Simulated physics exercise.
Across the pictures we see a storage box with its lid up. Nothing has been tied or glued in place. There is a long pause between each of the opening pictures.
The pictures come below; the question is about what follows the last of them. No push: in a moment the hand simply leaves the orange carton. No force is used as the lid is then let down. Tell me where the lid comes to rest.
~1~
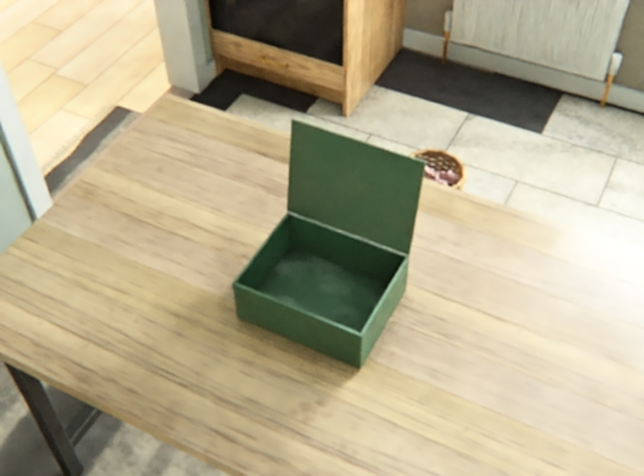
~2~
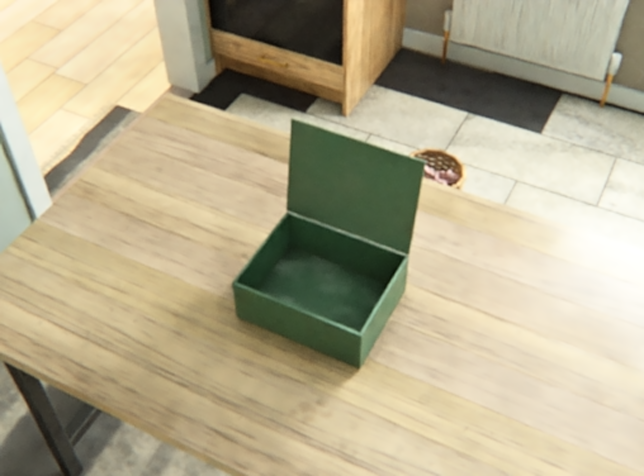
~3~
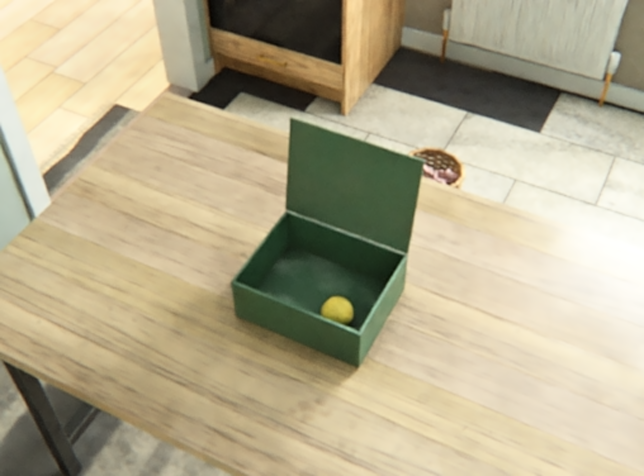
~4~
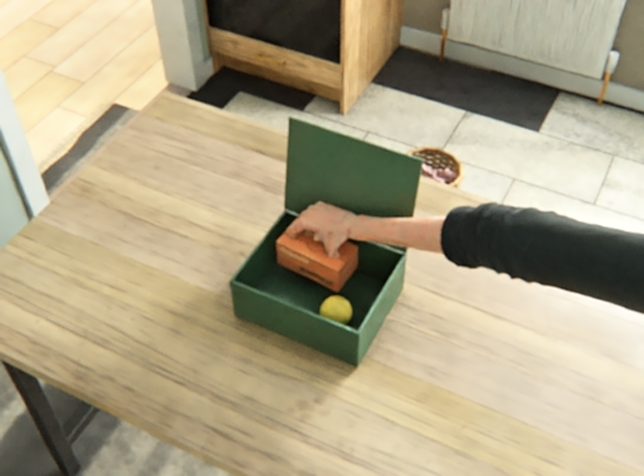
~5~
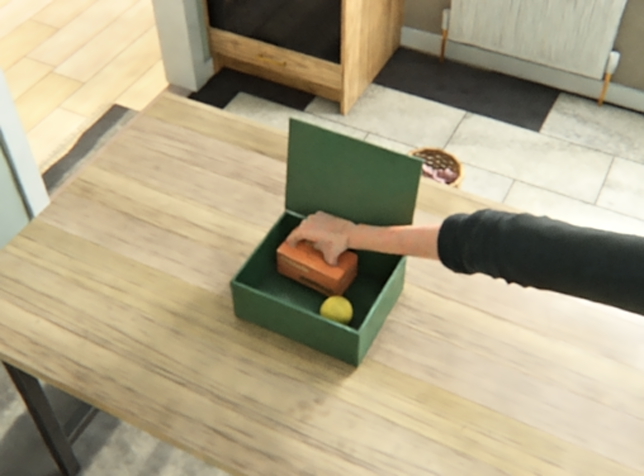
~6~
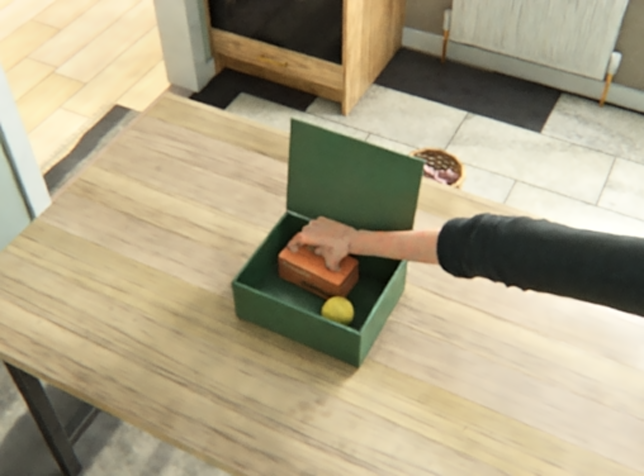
Down on the rim.
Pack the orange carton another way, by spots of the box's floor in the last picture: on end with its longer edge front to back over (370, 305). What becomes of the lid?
Then the lid won't shut, as it turns out.
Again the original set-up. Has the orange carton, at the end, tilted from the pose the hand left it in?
By the end it has kept its angle.
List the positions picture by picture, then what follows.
The last thing is not in view yet, in the first picture.
The last thing is not in view yet, in the second picture.
The last thing is not in view yet, in the third picture.
On its way; orange carton (317, 255), in the fourth picture.
On its way; orange carton (317, 263), in the fifth picture.
Put in, still held; orange carton (318, 268), in the sixth picture.
Then, 1.40 s later than the last frame, lid 78° above the rim.
Then, 1.70 s later than the last frame, lid 48° above the rim.
Then, 1.90 s later than the last frame, lid 17° above the rim.
When it is over, lid shut; both as before. End places, in pixels of the last picture, orange carton near (318, 269).
